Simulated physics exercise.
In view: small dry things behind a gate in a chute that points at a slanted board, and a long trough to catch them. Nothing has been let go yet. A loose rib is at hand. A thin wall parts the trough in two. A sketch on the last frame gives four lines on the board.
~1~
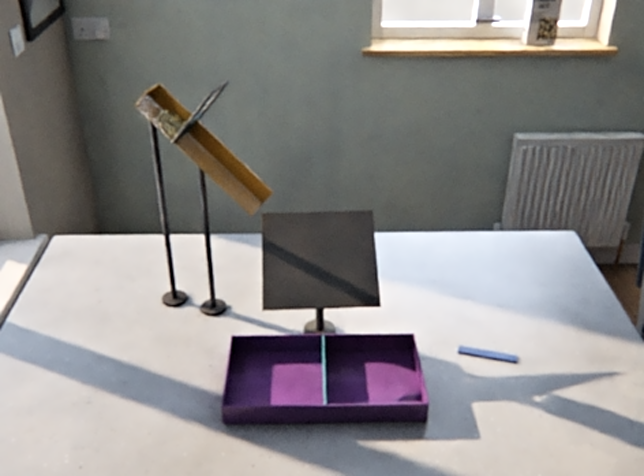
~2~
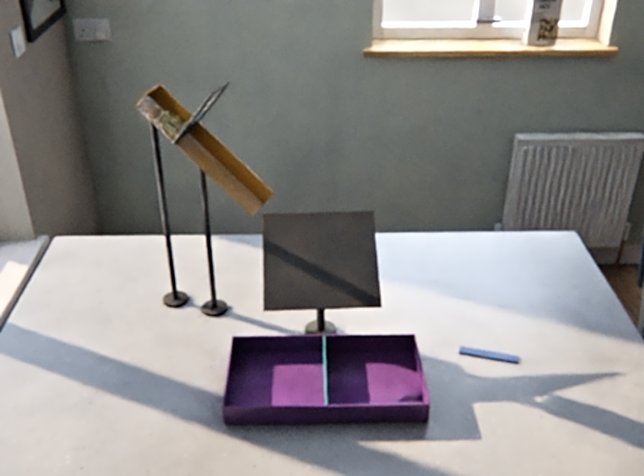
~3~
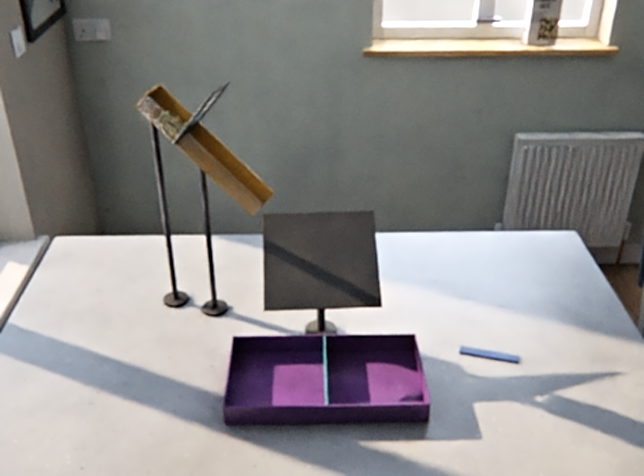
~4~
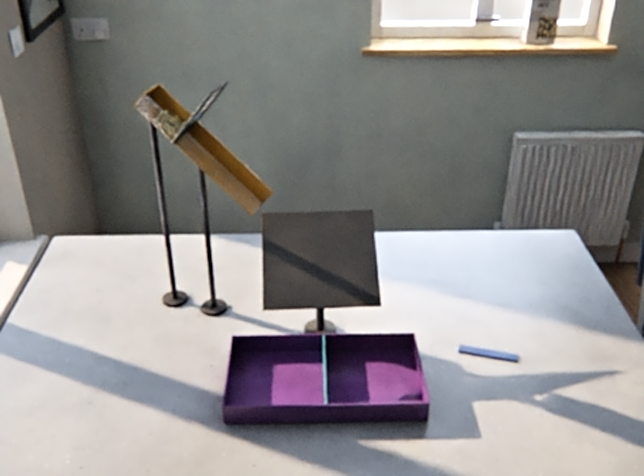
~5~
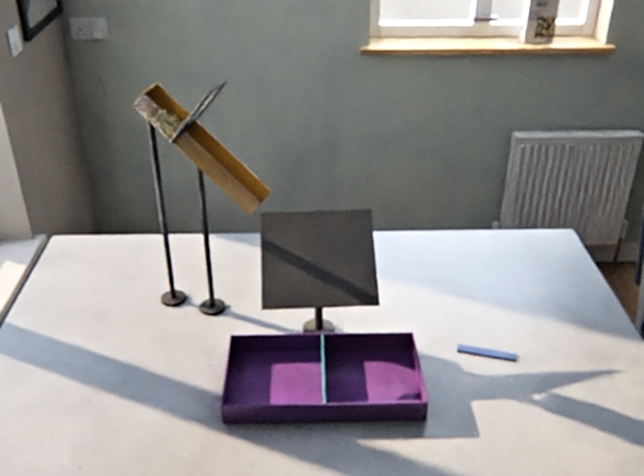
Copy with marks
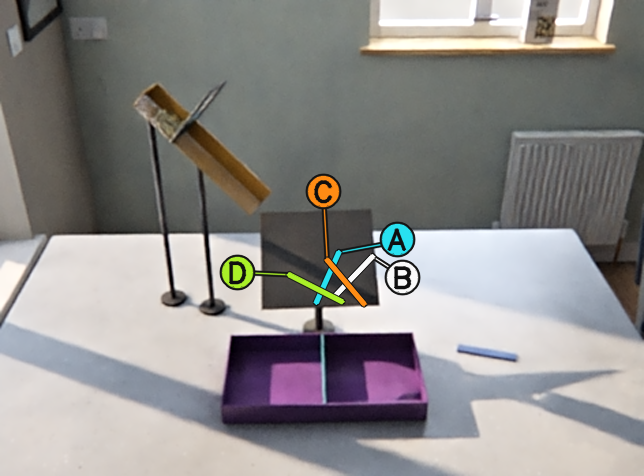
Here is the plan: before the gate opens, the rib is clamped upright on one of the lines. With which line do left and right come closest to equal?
Go for B.
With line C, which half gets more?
More lands on the right.
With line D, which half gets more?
More lands on the right.
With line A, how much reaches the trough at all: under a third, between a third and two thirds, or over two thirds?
Line A gives over two thirds.
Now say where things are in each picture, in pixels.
The first picture shows load behind the gate at (175, 128), soya beans; lip of the chute at (257, 210), sloping fairly steeply.
The second picture shows middle of the board at (320, 259), tilted fairly steeply; middle of its low edge at (323, 309); of its high edge at (318, 212).
The third picture shows front corners of the trough at (224, 407) and (430, 404); front end of its middle wall at (327, 405); gate still shut at (194, 122).
The fourth picture shows middle of the load at (175, 128); lip at (257, 210).
The fifth picture shows middle of the load at (173, 127); lip at (256, 209).
On the marked copy, line A from (338, 252) to (316, 302); line B from (372, 256) to (334, 296); line C from (327, 260) to (364, 303); line D from (289, 274) to (341, 301).
With A, of what is caught, nearly all in the left half, a stray few in the right.
With B, of what is caught, about half in the left half, about half in the right.
With C, of what is caught, a small part in the left half, nearly all in the right.
With D, of what is caught, a stray few in the left half, nearly all in the right.
